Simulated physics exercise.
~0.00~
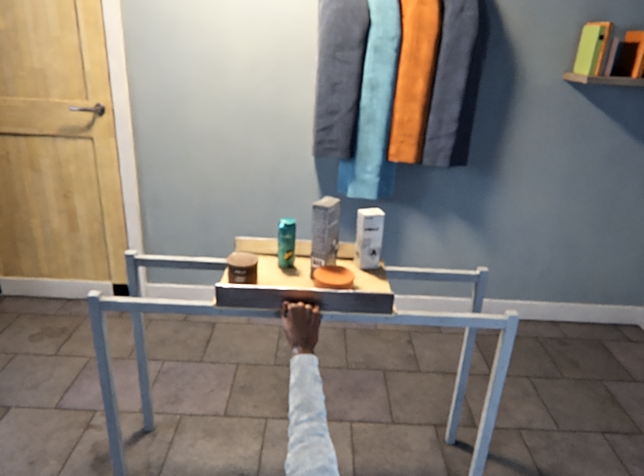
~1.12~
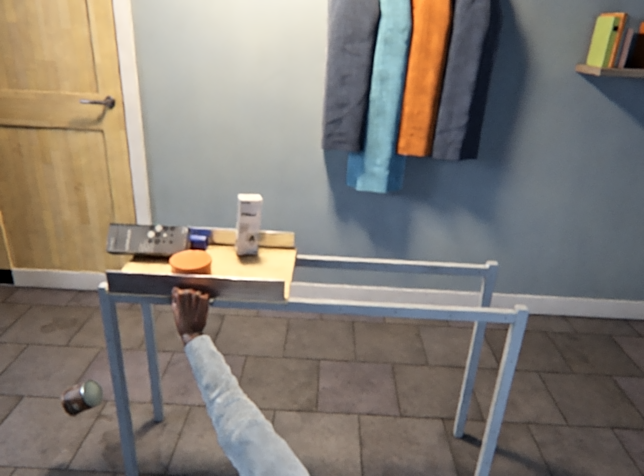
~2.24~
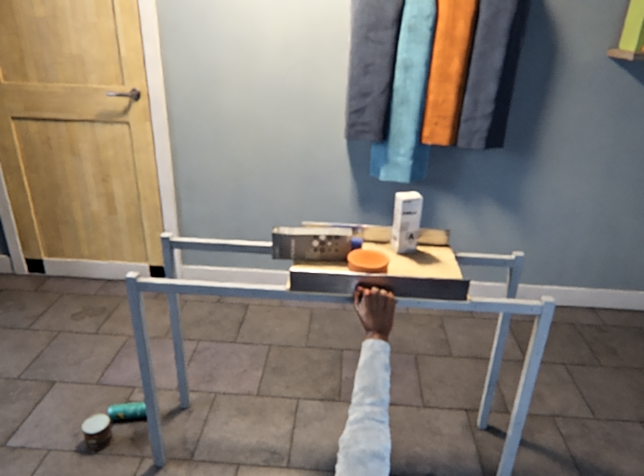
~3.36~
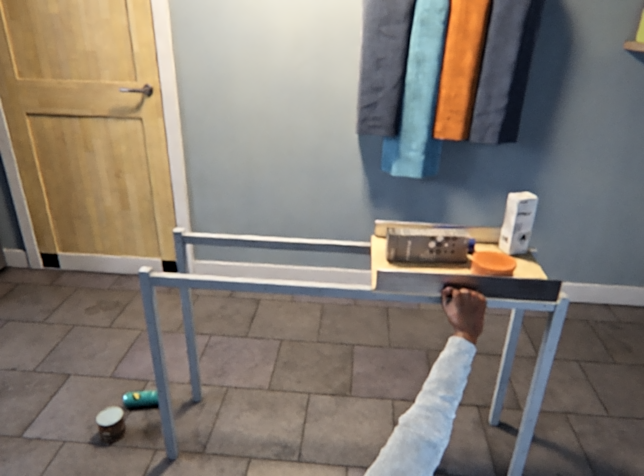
A hand shoving a tray left then right along rails, toppling a grey carton and spilling a tin and turquoise can floorward.
